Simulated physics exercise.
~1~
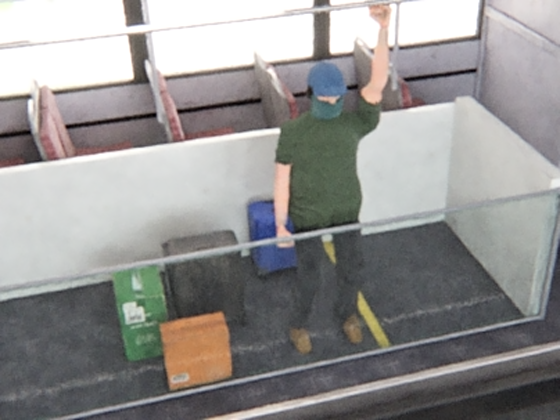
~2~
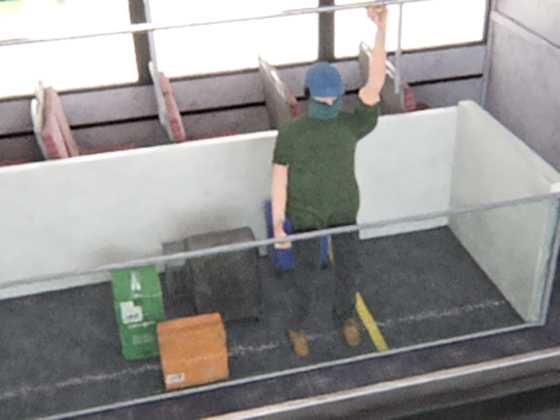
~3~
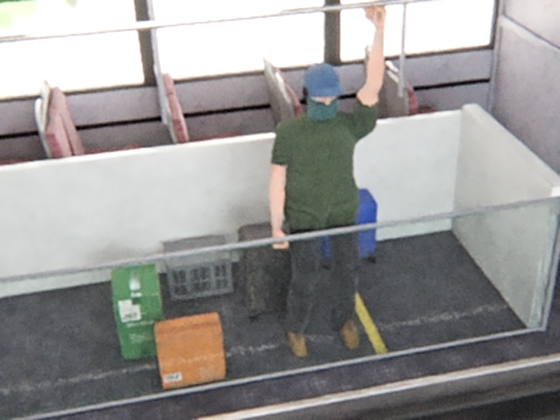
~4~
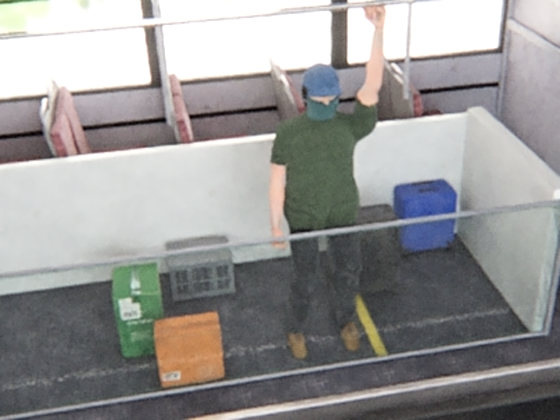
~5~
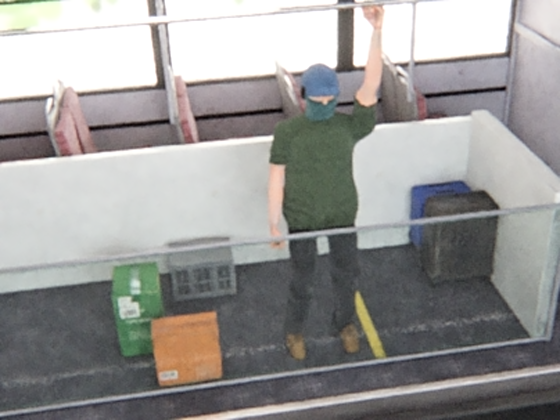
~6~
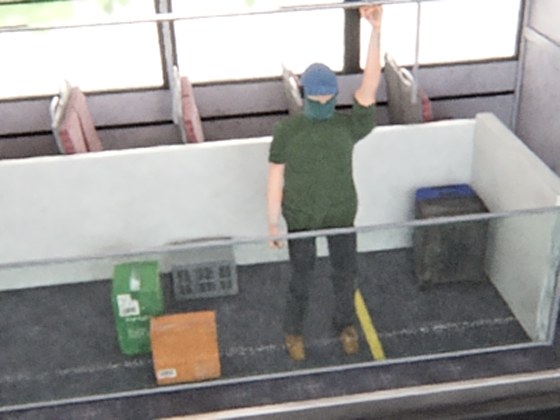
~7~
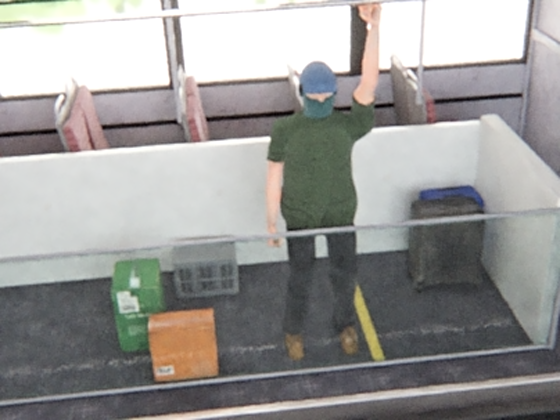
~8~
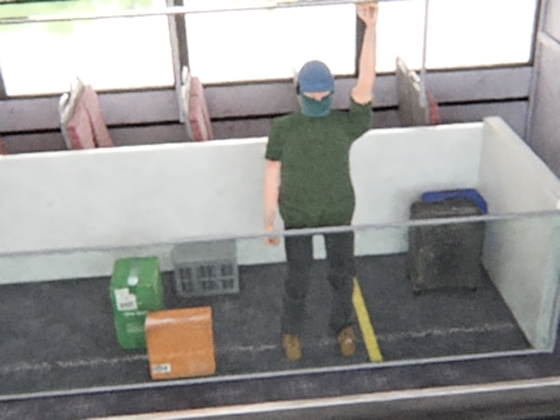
Standing passenger holding an overhead rail as blue and black suitcases roll right past a yellow line, stopping near the end wall.
